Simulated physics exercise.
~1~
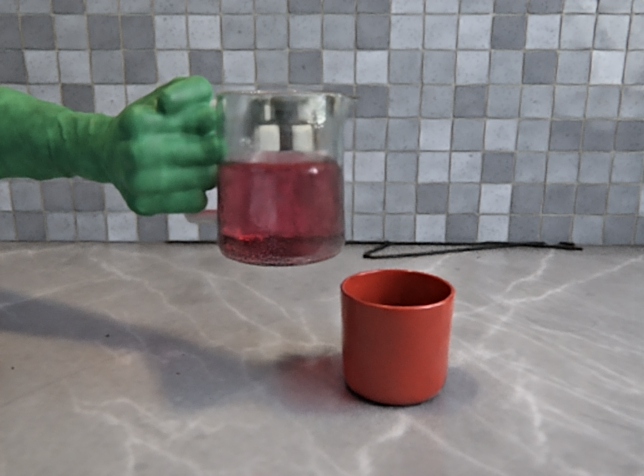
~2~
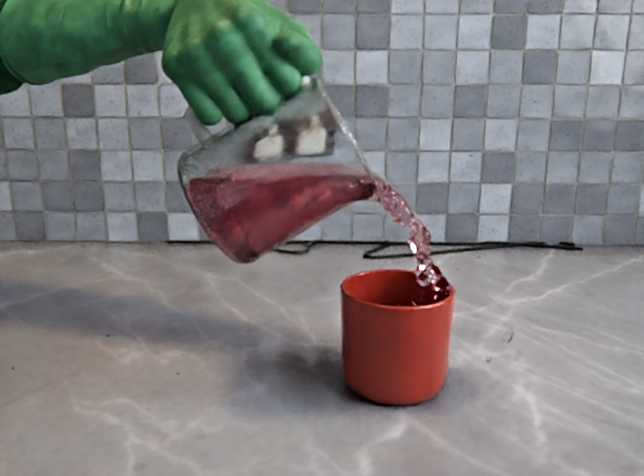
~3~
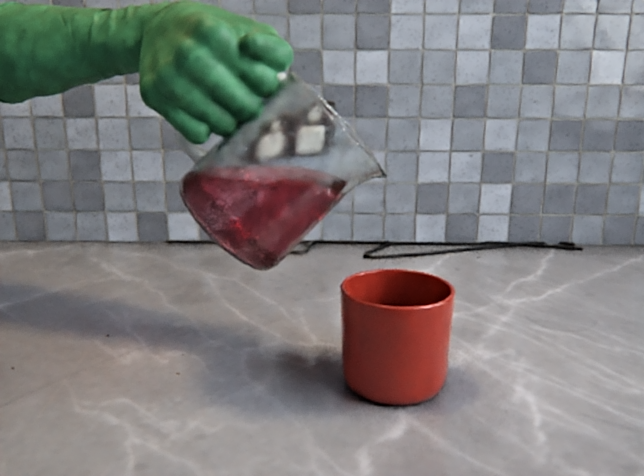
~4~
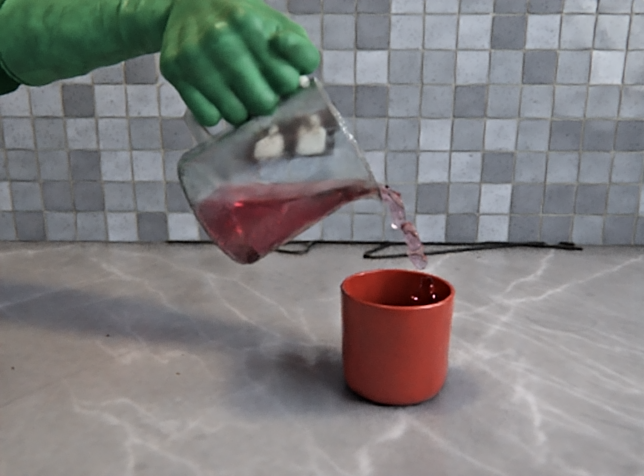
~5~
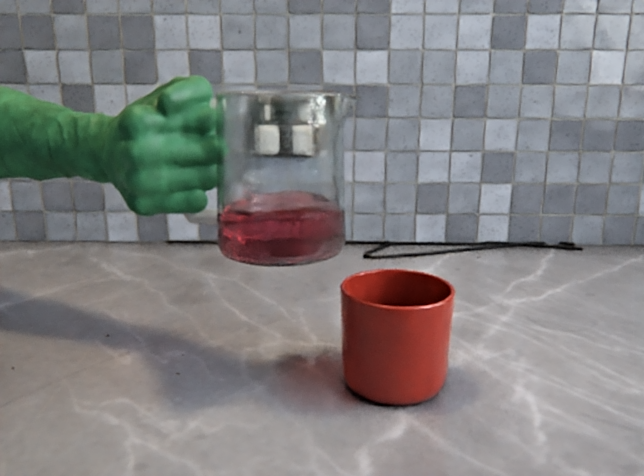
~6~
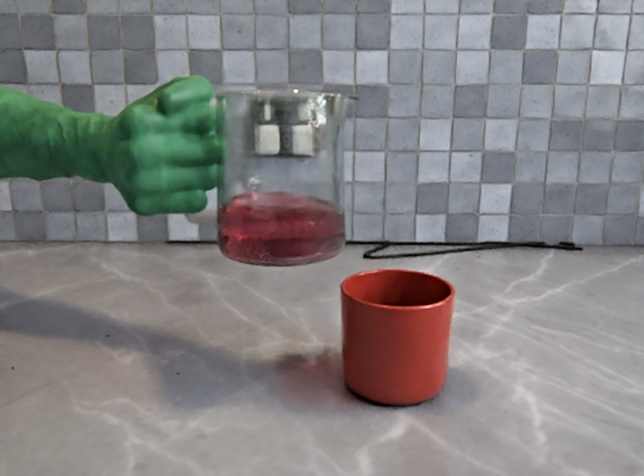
On a grey marbled worktop in front of a wall of small grey tiles, a green hand at the left holds a clear glass pitcher of red liquid near a red mug. The hand tips the pitcher to the right, and a stream runs from its spout into the mug. It then tilts the pitcher partway back and the stream stops. The hand tips it forward again, sending a second, thinner stream into the mug. Finally it turns the pitcher upright and holds it still, with a shallower layer of red liquid left inside.
